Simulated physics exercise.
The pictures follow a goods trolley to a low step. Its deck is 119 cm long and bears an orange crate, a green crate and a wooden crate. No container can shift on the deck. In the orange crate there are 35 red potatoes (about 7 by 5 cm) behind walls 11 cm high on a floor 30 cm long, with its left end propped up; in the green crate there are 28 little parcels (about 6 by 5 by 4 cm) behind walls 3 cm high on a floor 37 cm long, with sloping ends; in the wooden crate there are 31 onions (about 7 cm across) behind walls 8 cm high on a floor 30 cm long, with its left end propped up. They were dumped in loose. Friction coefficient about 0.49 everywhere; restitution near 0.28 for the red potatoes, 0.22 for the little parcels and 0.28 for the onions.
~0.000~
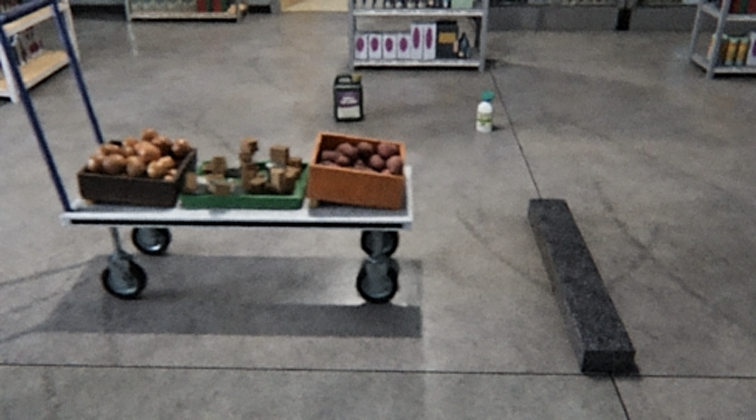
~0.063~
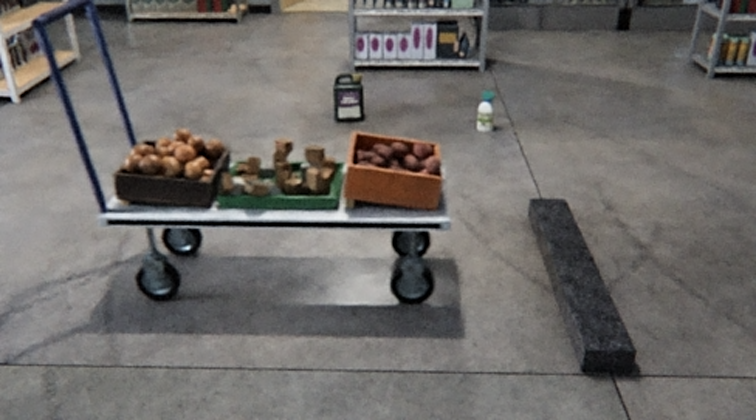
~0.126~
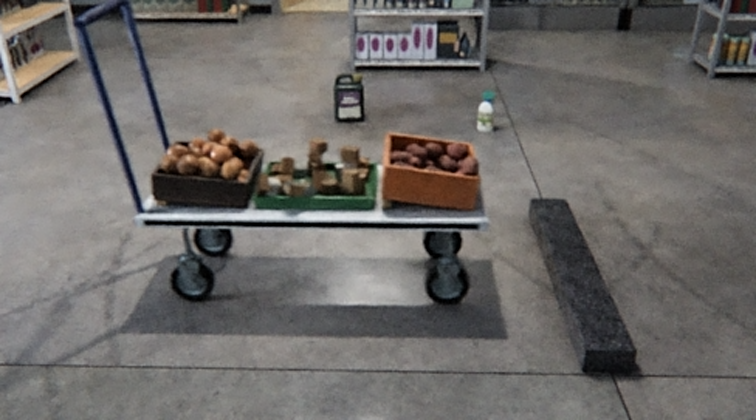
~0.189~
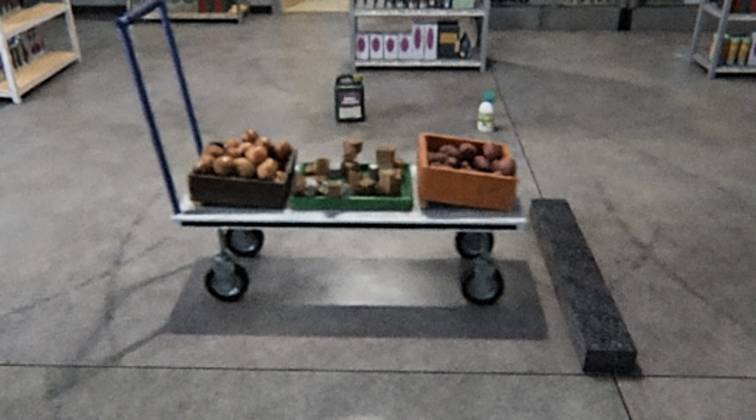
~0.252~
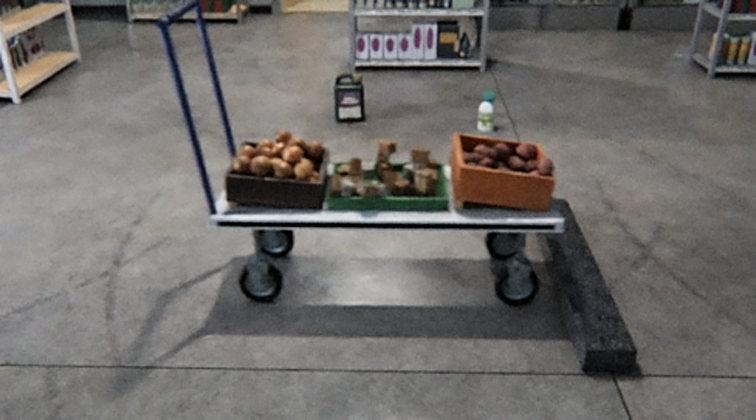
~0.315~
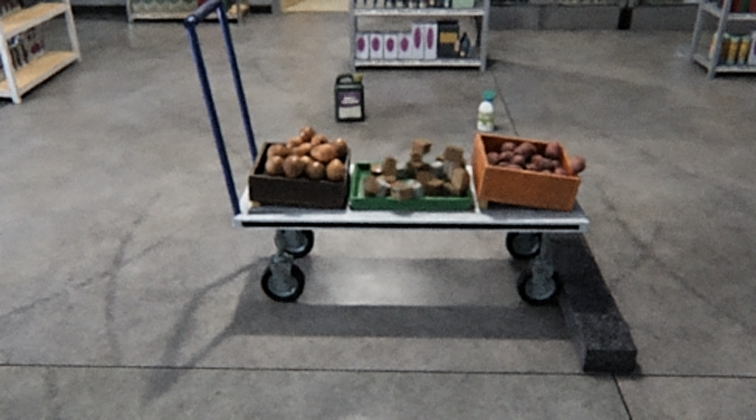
A trolley carrying three filled crates rolls right to a low step, and its load shifts.
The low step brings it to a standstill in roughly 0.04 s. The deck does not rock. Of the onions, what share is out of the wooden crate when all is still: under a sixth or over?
It sheds more than one in six of them.
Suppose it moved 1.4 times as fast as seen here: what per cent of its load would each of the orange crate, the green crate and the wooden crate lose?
In that case orange crate 10, green crate 10, wooden crate 40 per cent.
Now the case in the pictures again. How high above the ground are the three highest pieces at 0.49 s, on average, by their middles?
About 56 cm.
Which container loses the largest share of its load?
The wooden crate.
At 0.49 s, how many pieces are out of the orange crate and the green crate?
About: Orange crate 1, green crate 3.
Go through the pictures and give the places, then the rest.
In the first picture (each is followed by its nearest rim corner in this view), wooden crate, (81, 173); green crate, (298, 197); 58 cm short of the stop; none out.
The second picture shows wooden crate, (118, 174); green crate, (335, 197); 46 cm short of the stop.
The third picture shows wooden crate, (155, 174); green crate, (372, 198); 33 cm short of the stop.
The fourth picture shows wooden crate, (192, 175); green crate, (409, 198); 21 cm short of the stop.
The fifth picture shows wooden crate, (229, 175); green crate, (446, 199); 8 cm short of the stop.
The sixth picture shows wooden crate, (253, 175); green crate, (470, 199); stopped; 1 out, the lowest onion at (307, 136).
After 0.37 s, orange crate 34 in, 1 out, green crate 27 in, 1 out and wooden crate 28 in, 3 out.
After 0.49 s, orange crate 34 in, 1 out, green crate 25 in, 3 out and wooden crate 24 in, 7 out.
After 0.72 s, orange crate 34 in, 1 out, green crate 25 in, 3 out and wooden crate 23 in, 8 out.
When it is over (at 1.23 s), orange crate 34 in, 1 out, green crate 25 in, 3 out and wooden crate 23 in, 8 out. Asked share, 8 of 31, 26 per cent.
